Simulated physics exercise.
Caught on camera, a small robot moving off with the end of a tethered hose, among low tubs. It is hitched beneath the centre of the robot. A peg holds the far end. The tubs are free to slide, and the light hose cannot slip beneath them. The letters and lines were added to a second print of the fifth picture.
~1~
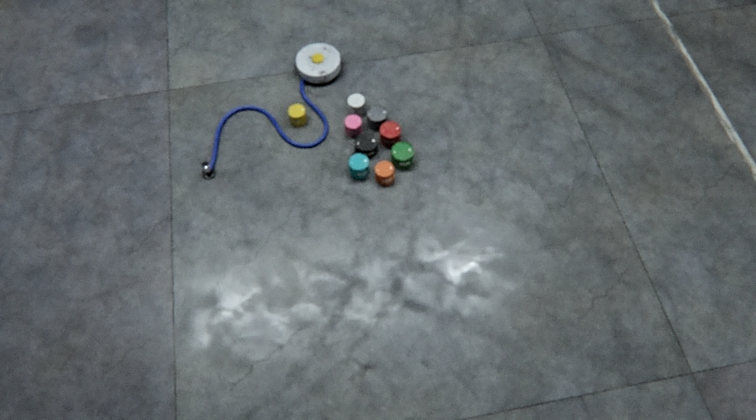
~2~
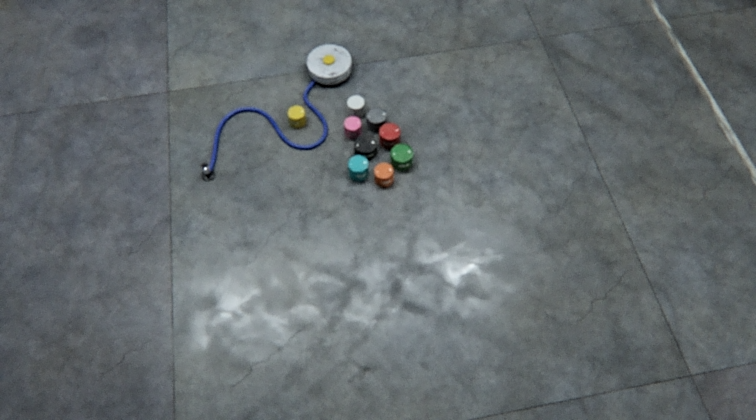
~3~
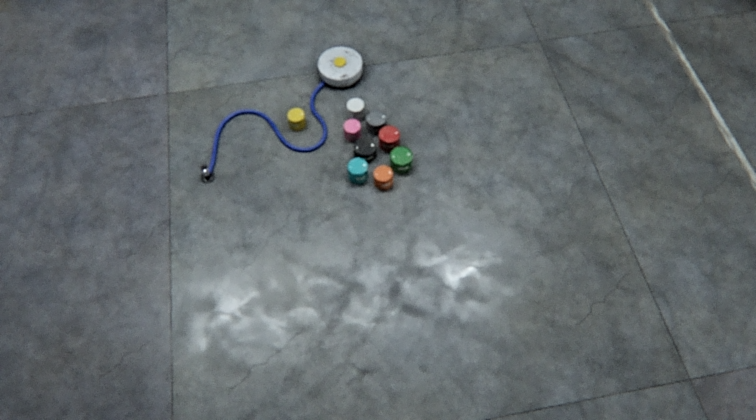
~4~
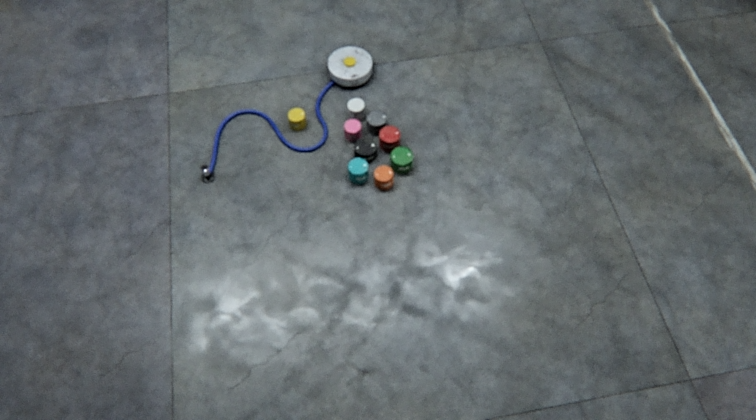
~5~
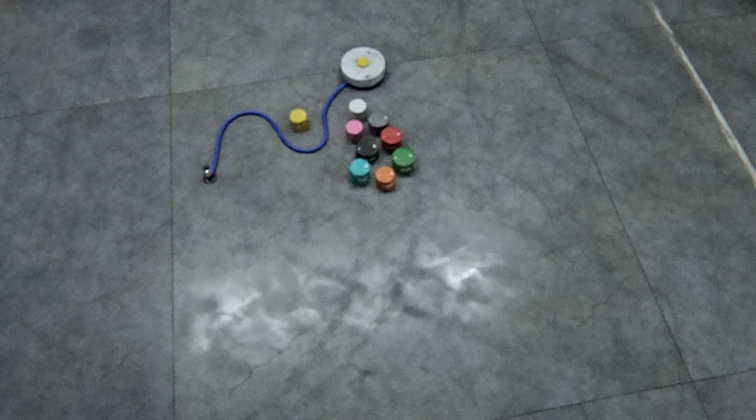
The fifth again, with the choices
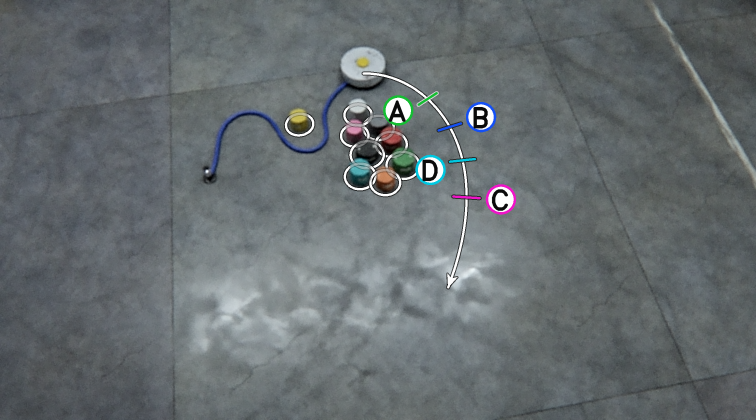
To begin with, a round white robot sits above a cluster of small colourful tubs, a winding blue hose trailing from it to a peg at the left. The robot glides a short way to the right, drawing the nearest stretch of hose along, while the tubs stay put.
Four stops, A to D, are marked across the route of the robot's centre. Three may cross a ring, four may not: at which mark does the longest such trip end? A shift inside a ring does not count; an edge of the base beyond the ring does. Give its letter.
The limit holds up to C.
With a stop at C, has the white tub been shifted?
By then, yes.
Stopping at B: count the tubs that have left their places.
By then, none.
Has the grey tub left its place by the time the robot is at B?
By then, no.
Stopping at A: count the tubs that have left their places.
The count is none.
On the marked copy, A at (428, 99); B at (450, 127); C at (467, 197); D at (463, 160); the route from (363, 74) via (460, 152) to (448, 288).
Following C. Soon after the start, robot (423, 89).
Later, robot (459, 140).
In the end, robot (468, 193); grey tub (378, 126); pink tub (354, 135); white tub (360, 122); one over the rings.
As for the rest, A is within the limit but short; B is within the limit but short; D is within the limit but short.
